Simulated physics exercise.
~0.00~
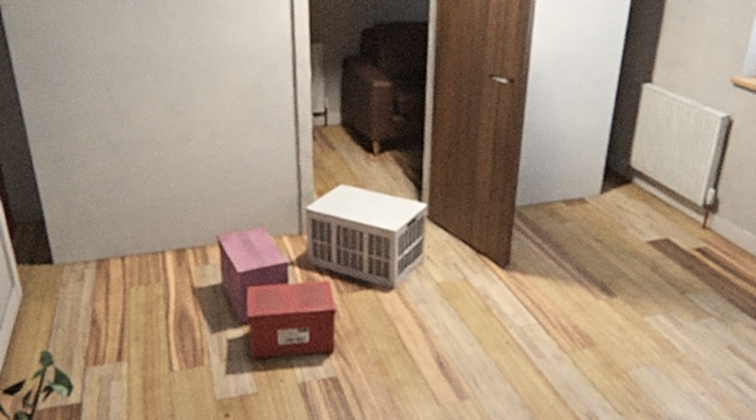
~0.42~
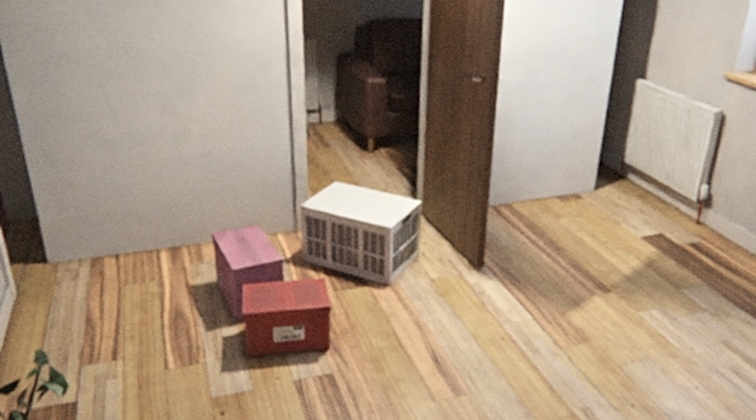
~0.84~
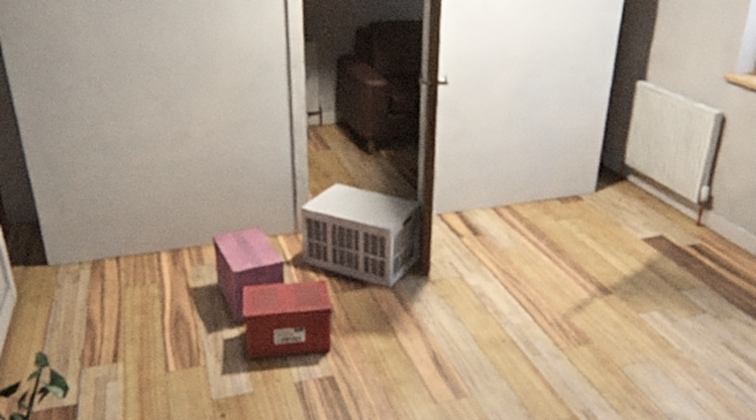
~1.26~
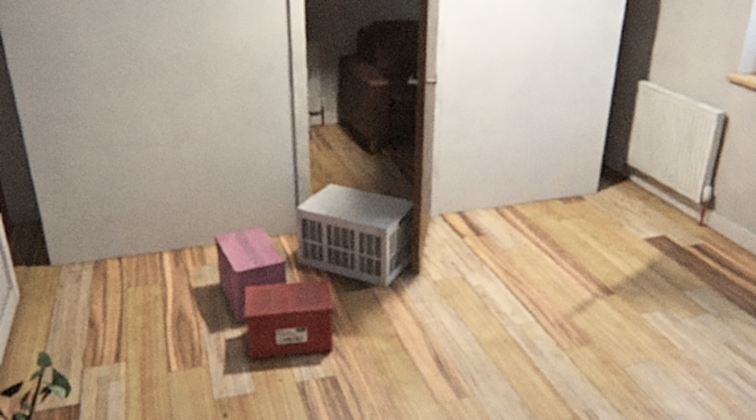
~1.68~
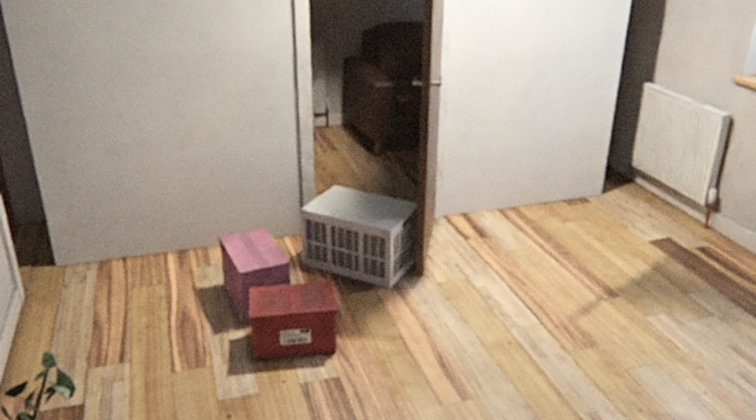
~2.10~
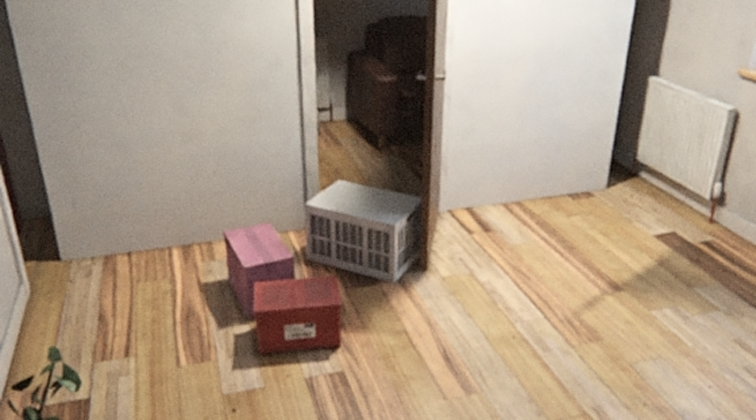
In a room with a wooden floor, a brown door swung partway towards its frame, then stayed ajar beside a white slatted crate in the doorway, while the pink box and red tote in front of it remained where they were.
